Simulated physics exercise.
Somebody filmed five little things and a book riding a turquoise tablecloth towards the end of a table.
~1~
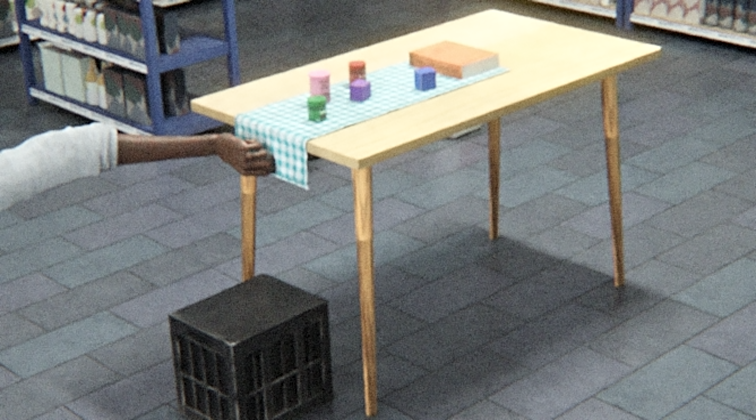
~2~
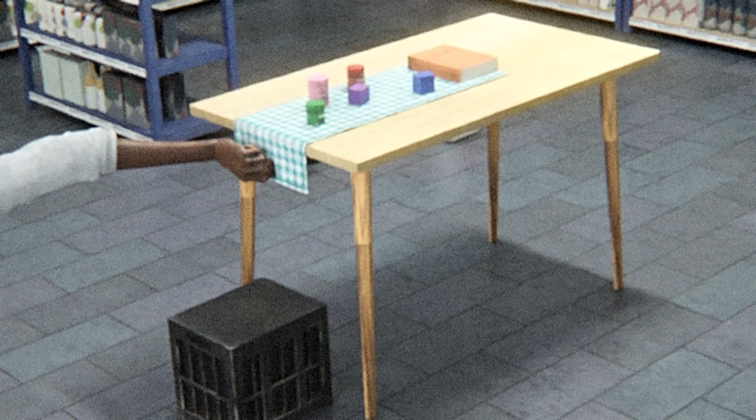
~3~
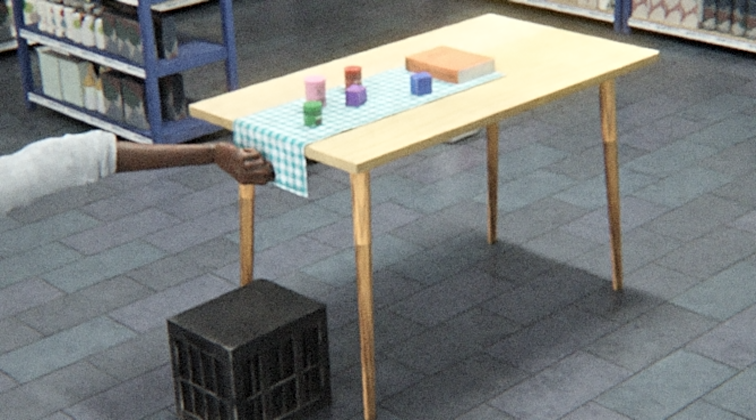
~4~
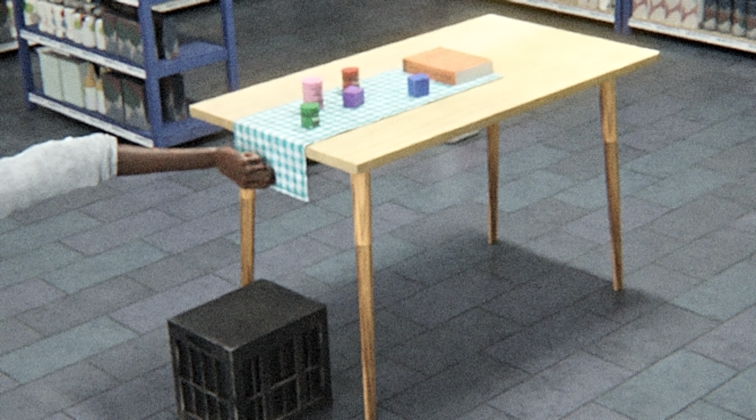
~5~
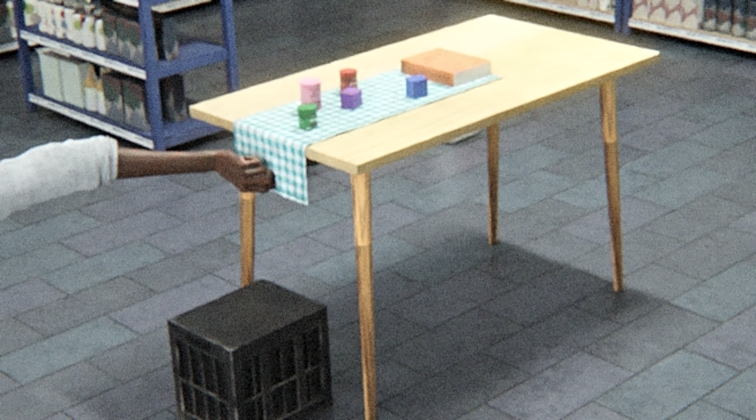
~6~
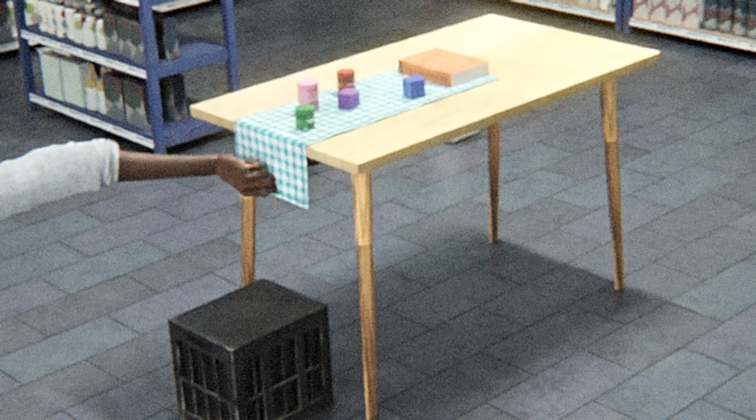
A turquoise checked tablecloth slides slowly towards the near left end of a pale wooden table, seen from slightly above in a shop-like room with grey floor tiles and stocked shelves. On it sit green, pink and red pots, purple and blue cubes, and an orange book, with a black crate below. A hand from the left grips the cloth's overhanging edge, drawing it gradually lower as the objects ride along.
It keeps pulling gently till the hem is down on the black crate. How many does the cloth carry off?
Over the edge go three.
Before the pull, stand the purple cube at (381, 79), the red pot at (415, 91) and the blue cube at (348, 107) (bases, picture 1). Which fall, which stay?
The purple cube keeps its place on top, the red pot survives, the blue cube goes over.
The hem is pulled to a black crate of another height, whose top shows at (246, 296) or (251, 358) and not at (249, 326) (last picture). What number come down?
In that case 2 and 4.
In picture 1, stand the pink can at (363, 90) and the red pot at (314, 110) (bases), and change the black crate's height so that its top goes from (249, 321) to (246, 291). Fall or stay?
The pink can holds on; the red pot tumbles off.
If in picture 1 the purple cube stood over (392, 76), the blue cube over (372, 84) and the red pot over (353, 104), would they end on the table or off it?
The purple cube keeps its place on top; the blue cube remains up; the red pot tumbles off.
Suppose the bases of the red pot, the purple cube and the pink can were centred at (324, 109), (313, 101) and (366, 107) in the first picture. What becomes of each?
The red pot falls, the purple cube tumbles off, the pink can comes down.
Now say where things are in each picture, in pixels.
Hem (308, 189); green pot (317, 99); pink can (319, 73); purple cube (360, 83); red pot (357, 63); blue cube (425, 70); top of the crate (249, 321), in the first picture.
Hem (308, 194); green pot (315, 103), in the second picture.
Hem (308, 197); pink can (315, 78), in the third picture.
Hem (308, 201); purple cube (353, 89); top of the crate (248, 326), in the fourth picture.
Hem (308, 205); red pot (348, 70), in the fifth picture.
Hem (308, 209); green pot (304, 107); pink can (307, 82); purple cube (348, 91); red pot (346, 71); blue cube (414, 78), in the sixth picture.
Early on, hem near (276, 264); green pot gone.
Midway, hem on the crate; green pot, pink can and purple cube gone.
Finally, hem on the crate; green pot, pink can and purple cube gone. The table loses three.
